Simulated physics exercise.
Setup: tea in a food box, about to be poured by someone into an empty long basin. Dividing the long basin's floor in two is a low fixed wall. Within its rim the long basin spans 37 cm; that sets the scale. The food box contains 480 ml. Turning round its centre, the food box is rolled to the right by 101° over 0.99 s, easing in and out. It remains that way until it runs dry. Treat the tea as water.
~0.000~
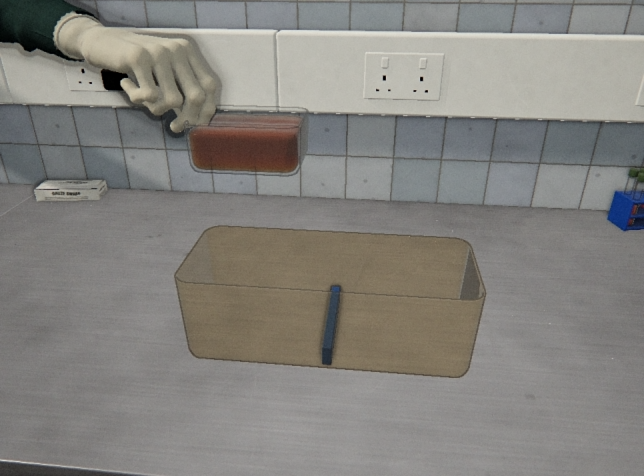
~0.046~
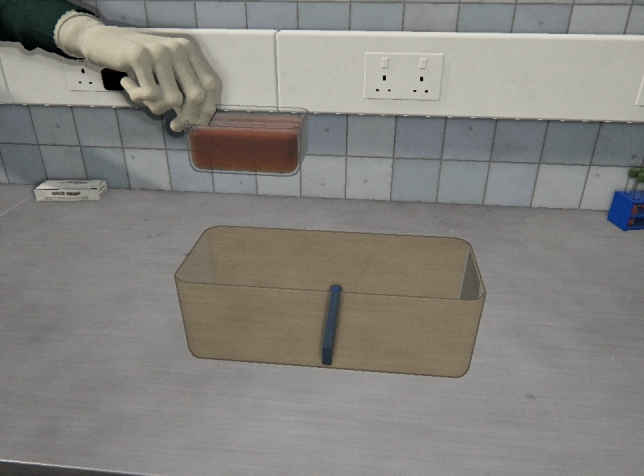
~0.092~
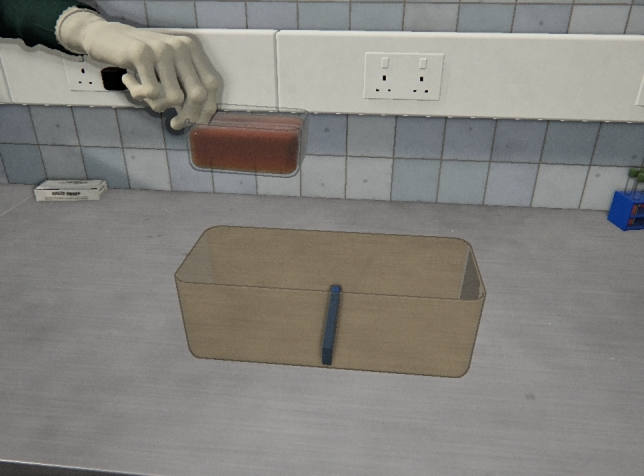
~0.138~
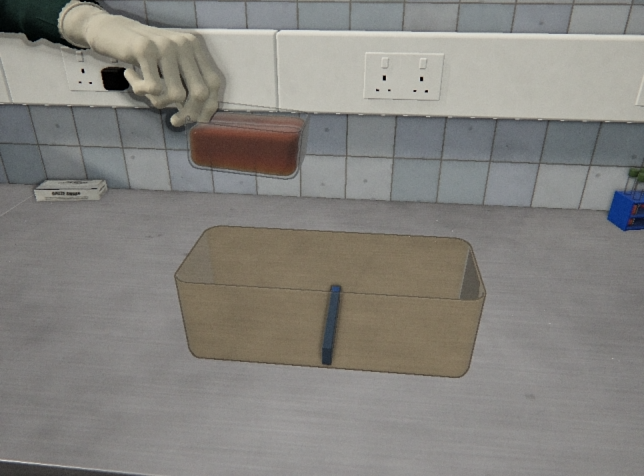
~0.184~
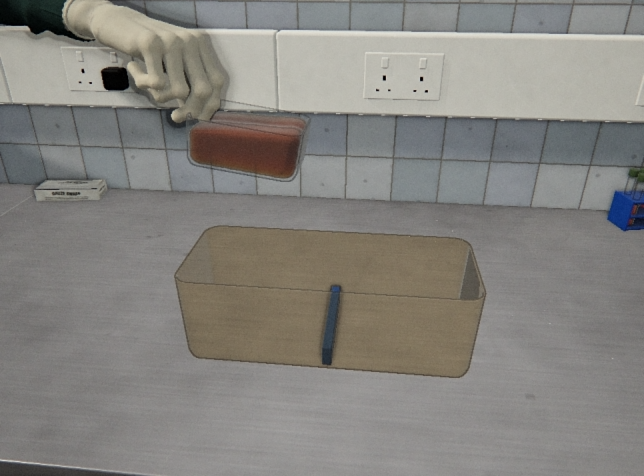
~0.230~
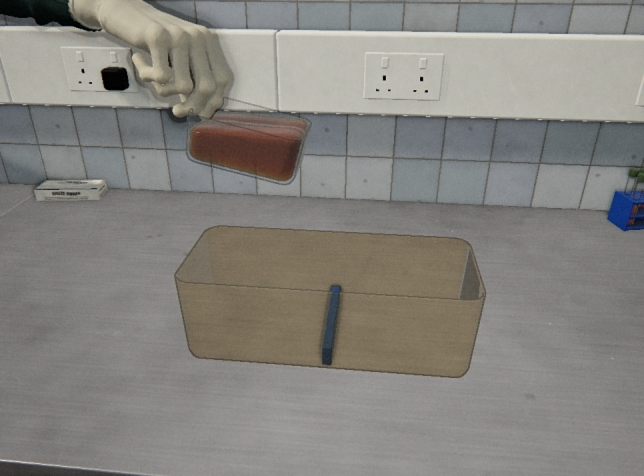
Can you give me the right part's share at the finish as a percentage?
Sure, about 72 percent.
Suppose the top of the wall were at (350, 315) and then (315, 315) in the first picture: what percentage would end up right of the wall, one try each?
The first try gives 65 percent and the second 80 percent.
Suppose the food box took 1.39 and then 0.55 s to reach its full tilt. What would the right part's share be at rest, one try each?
Try 1: Approx. 70 %; try 2: Approx. 75 %.
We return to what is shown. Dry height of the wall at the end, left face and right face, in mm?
Left about 24 mm, while the right is about 14 mm.
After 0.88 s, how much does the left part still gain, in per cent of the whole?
Roughly 12 percent.
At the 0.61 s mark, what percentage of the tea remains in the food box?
I'd put it near 34 percent.
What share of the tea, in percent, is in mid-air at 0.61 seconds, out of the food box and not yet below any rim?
Some 44 % is the figure.
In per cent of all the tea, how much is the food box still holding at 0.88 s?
6 %.
By 0.61 s the tilt is 68° and 35 per cent is still to pour, 1 is left of the wall and 19 right of it.
By 0.88 s the tilt is 98° and 6 per cent is still to pour, 14 is left of the wall and 72 right of it.
By 1.17 s the tilt is 101° and 0 per cent is still to pour, 25 is left of the wall and 72 right of it.
By 1.49 s the tilt is 101° and 0 per cent is still to pour, 27 is left of the wall and 72 right of it.
At rest 27 per cent lies left of the wall, 72 right of it and 1 outside.
